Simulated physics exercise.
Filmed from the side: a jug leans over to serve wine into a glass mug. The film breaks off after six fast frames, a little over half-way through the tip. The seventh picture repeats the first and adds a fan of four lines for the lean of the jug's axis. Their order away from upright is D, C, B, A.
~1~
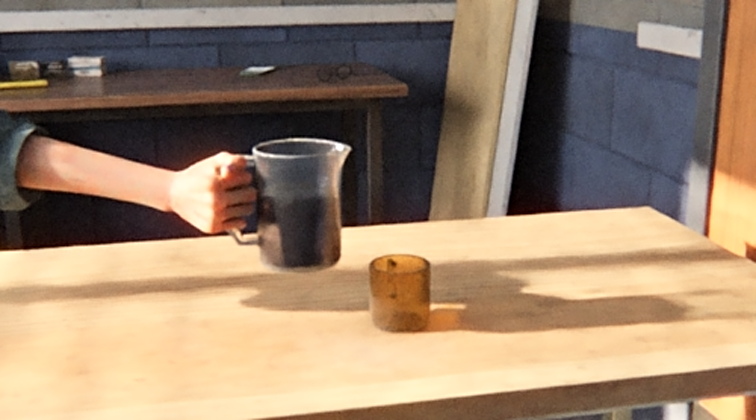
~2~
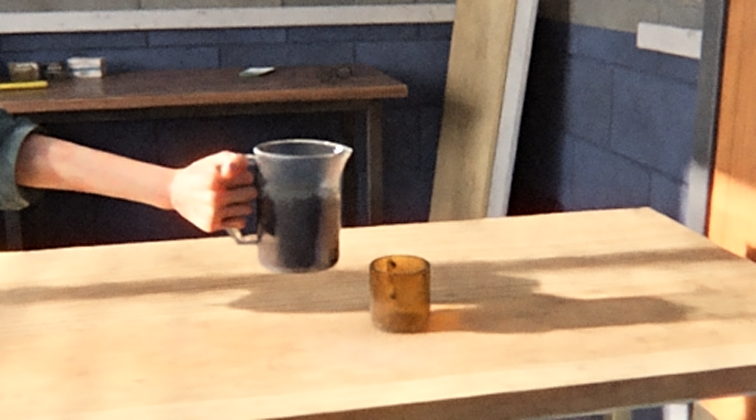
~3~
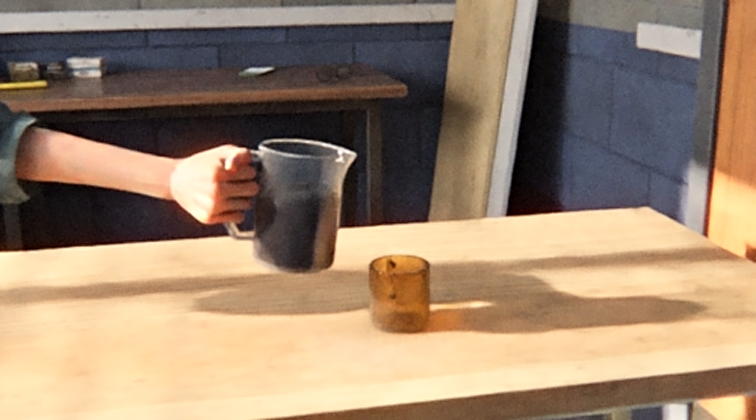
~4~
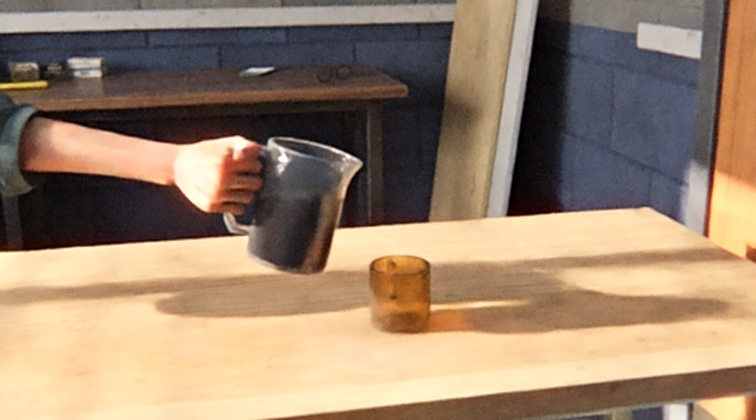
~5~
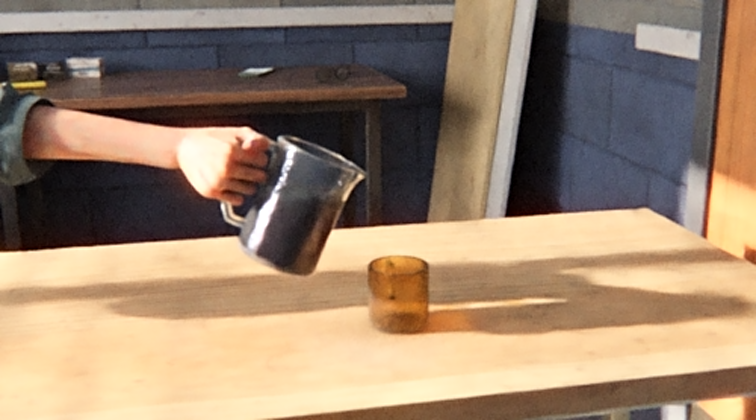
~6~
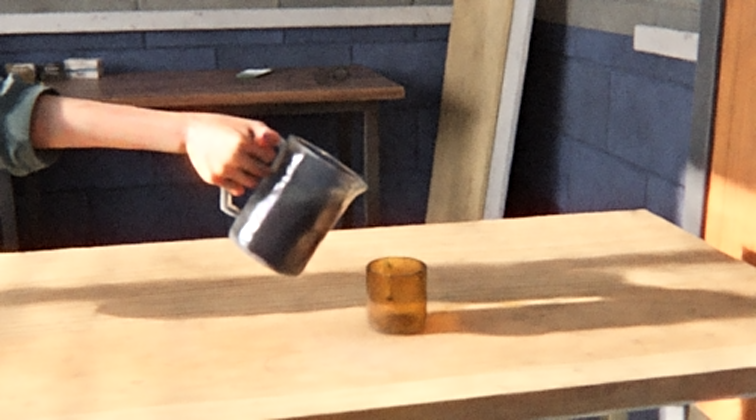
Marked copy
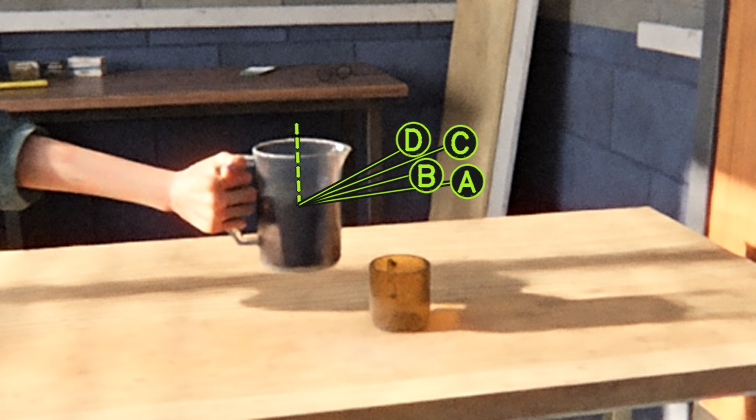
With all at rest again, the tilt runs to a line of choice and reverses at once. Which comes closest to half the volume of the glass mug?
The answer is line D.
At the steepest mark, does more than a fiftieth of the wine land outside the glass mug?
Yes.
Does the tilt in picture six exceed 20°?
Yes, it does.
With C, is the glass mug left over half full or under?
Over.
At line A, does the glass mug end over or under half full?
Over half.
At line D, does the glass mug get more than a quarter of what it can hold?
Yes, it does.
On the marked copy, A at (450, 182); B at (408, 175); C at (444, 147); D at (399, 150).
For line A, the glass mug ends with about 91 % of what it can hold; 23 % of the wine is spilt.
For line B, the glass mug ends with about 87 % of what it can hold; 11 % of the wine is spilt.
For line C, the glass mug ends with about 74 % of what it can hold; 3 % of the wine is spilt.
For line D, the glass mug ends with about 48 % of what it can hold.
